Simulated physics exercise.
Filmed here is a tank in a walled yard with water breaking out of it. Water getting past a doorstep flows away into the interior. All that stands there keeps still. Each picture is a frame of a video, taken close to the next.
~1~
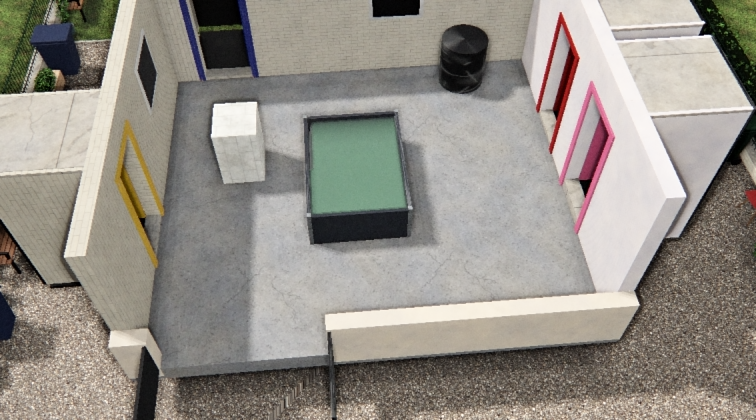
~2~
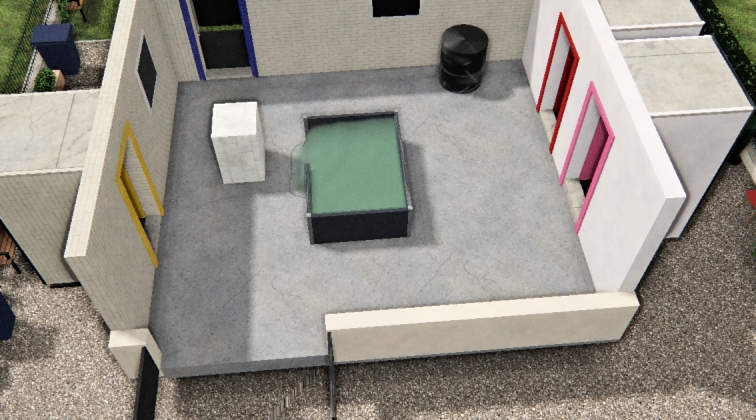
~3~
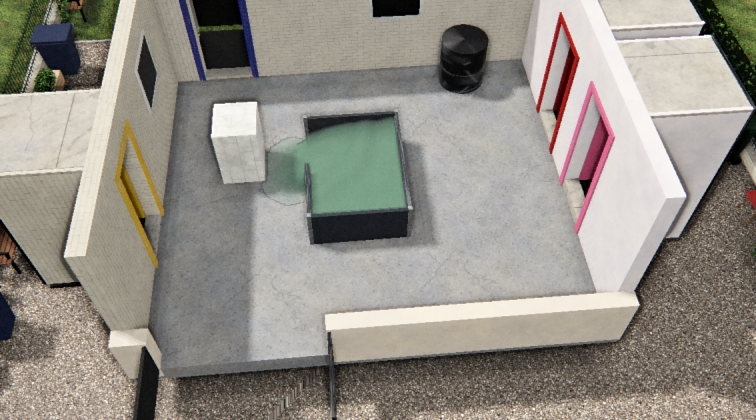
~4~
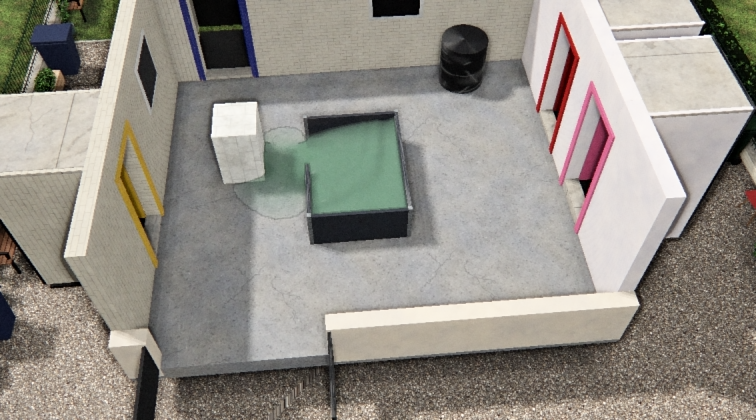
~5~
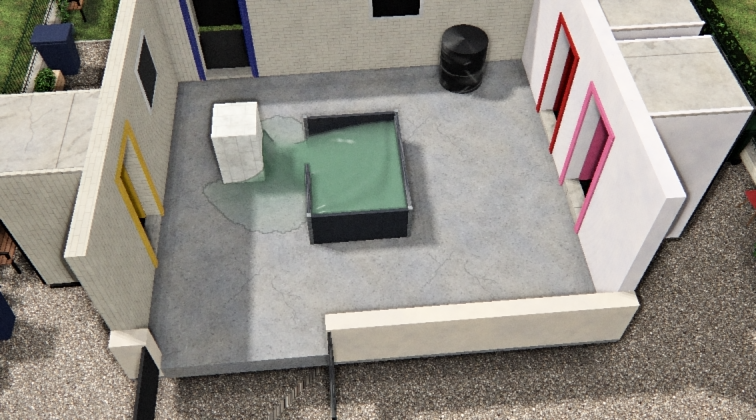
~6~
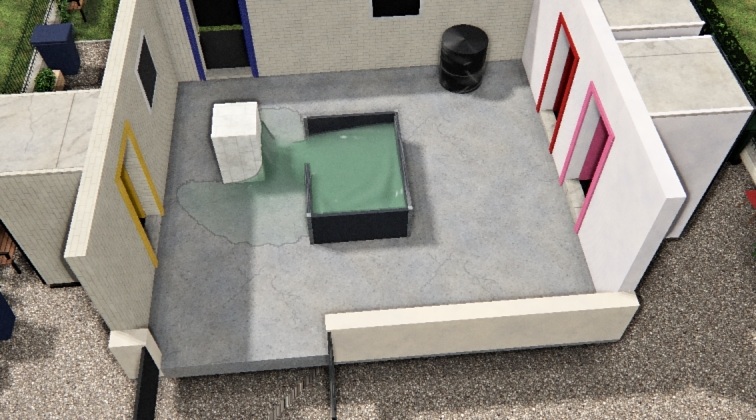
Green water pouring from the left side of a dark-walled tank, spreading across a grey yard floor and around a white block.
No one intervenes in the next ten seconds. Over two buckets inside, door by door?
Pink door: Within two buckets; red door: Within two buckets; blue door: Exceeds two buckets; yellow door: Exceeds two buckets.
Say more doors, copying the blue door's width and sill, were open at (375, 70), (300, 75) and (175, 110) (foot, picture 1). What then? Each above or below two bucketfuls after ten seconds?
In order: Stays within it, tops the limit, tops the limit.
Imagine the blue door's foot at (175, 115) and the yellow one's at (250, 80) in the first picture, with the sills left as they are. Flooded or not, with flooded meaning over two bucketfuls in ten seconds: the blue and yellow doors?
Result - blue door exceeds the limit; yellow door exceeds the limit.
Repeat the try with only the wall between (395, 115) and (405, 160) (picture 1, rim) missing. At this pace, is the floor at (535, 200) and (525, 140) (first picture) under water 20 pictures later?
Soaked, Soaked.
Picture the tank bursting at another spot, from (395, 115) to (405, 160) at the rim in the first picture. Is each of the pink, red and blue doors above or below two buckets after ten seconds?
The pink door remains below, the red door exceeds the limit, the blue door remains below.
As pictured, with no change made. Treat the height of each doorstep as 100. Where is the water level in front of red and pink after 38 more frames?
The first is near 10 per cent, the second near 0 per cent.
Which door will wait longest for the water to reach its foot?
I'd go with the one in pink.
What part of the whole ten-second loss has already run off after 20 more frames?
My estimate is roughly 35 percent.
A moment on, water covers 25 % of the floor; the pink door not reached, the red door not reached, the blue door wet at the sill, nothing in, the yellow door under two buckets in.
Next, water covers 40 % of the floor; the pink door not reached, the red door not reached, the blue door over two buckets in, the yellow door over two buckets in.
Then, water covers 50 % of the floor; the pink door not reached, the red door not reached, the blue door far over two buckets in, the yellow door over two buckets in.
Later, water covers 55 % of the floor; the pink door not reached, the red door wet at the sill, nothing in, the blue door far over two buckets in, the yellow door over two buckets in.
In the end, water covers 70 % of the floor; the pink door wet at the sill, nothing in, the red door wet at the sill, nothing in, the blue door far over two buckets in, the yellow door over two buckets in.
